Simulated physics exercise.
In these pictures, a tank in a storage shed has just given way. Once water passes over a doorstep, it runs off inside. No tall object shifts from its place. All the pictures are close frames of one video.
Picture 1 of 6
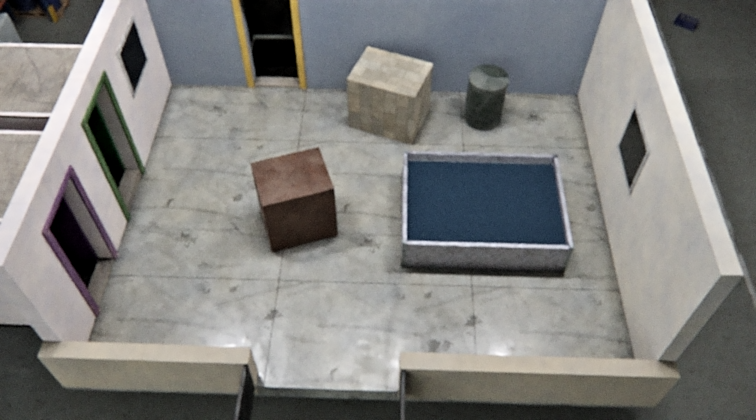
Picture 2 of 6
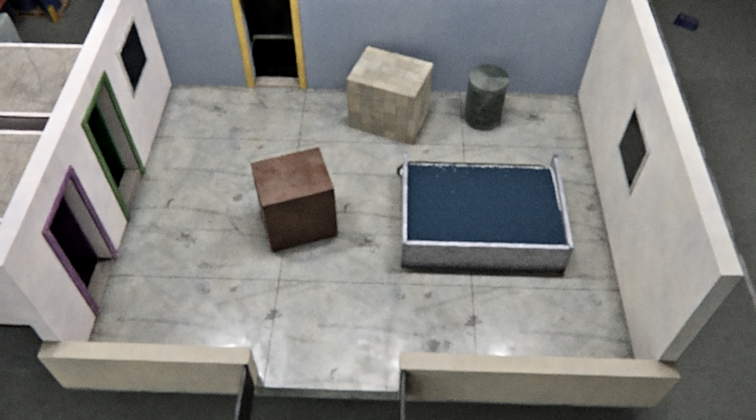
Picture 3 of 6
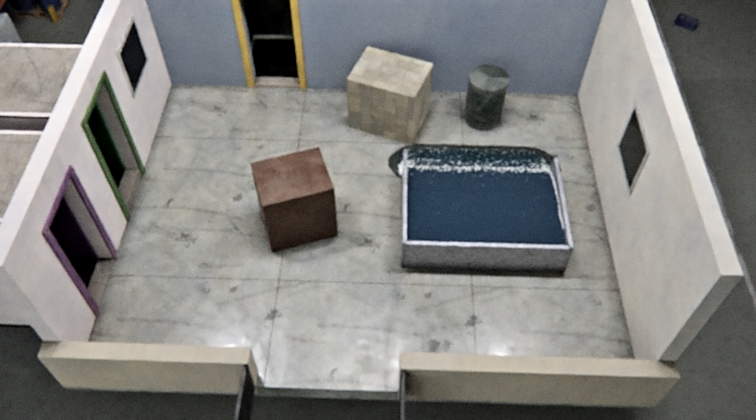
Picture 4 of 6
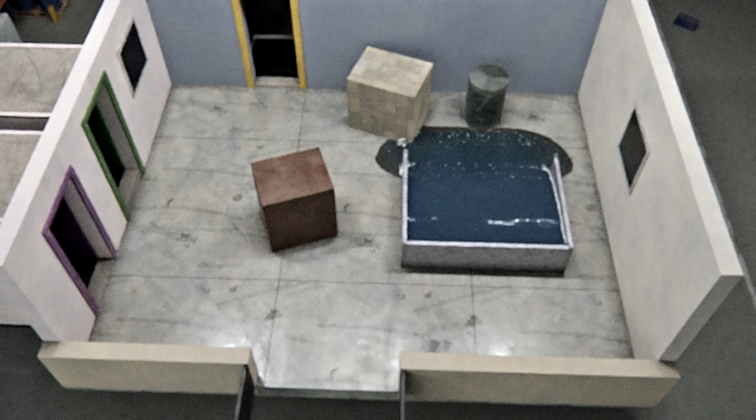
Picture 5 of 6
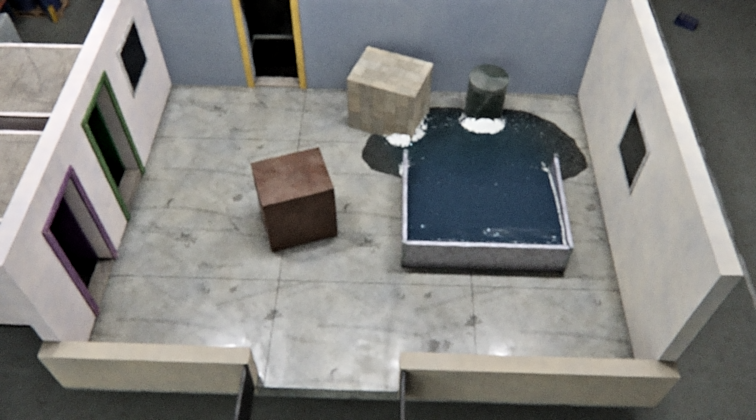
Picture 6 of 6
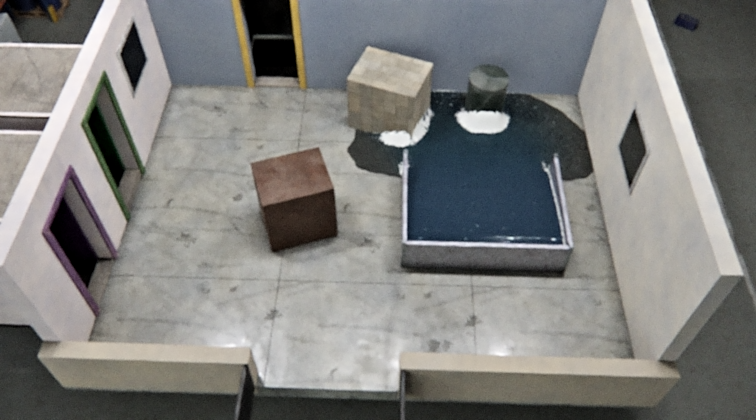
Dark blue water fills a low, grey-walled tank at the right of a pale-walled room with a grey floor, seen from high above by a still camera. A reddish-brown box stands left of the tank, with a tan block and a dark green cylinder behind it. The tank's far side gives way, and water pours out, spreads across the floor and foams white against the unmoving block and cylinder.
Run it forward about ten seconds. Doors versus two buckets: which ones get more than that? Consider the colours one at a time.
The green door gets no more, the purple door gets no more, the yellow door gets no more.
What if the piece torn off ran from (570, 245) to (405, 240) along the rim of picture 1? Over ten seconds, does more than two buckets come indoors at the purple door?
Well, it turns out the purple door crosses the threshold.
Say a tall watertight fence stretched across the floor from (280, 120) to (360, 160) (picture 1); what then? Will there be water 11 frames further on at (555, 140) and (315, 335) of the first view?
Result by location - first soaked, second parched.
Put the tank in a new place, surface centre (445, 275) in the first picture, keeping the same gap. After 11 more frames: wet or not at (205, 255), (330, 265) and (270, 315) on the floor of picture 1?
Bone-dry, bone-dry, bone-dry.
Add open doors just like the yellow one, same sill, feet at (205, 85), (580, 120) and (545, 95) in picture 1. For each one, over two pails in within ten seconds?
First ends up below, second ends up above, third ends up above.
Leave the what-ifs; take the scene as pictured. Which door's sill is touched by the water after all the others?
I say the purple door.
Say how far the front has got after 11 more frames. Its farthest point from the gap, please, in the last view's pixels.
The flood front should get to about (236, 125).
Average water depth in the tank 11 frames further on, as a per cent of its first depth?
My best guess is about 30 per cent.
A moment on, water covers 20 % of the floor; the green door not reached, the purple door not reached, the yellow door not reached.
Next, water covers 30 % of the floor; the green door not reached, the purple door not reached, the yellow door wet at the sill, nothing in.
Then, water covers 50 % of the floor; the green door not reached, the purple door not reached, the yellow door wet at the sill, nothing in.
Later, water covers 70 % of the floor; the green door wet at the sill, nothing in, the purple door wet at the sill, nothing in, the yellow door wet at the sill, nothing in.
In the end, water covers 95 % of the floor; the green door wet at the sill, nothing in, the purple door wet at the sill, nothing in, the yellow door under two buckets in.
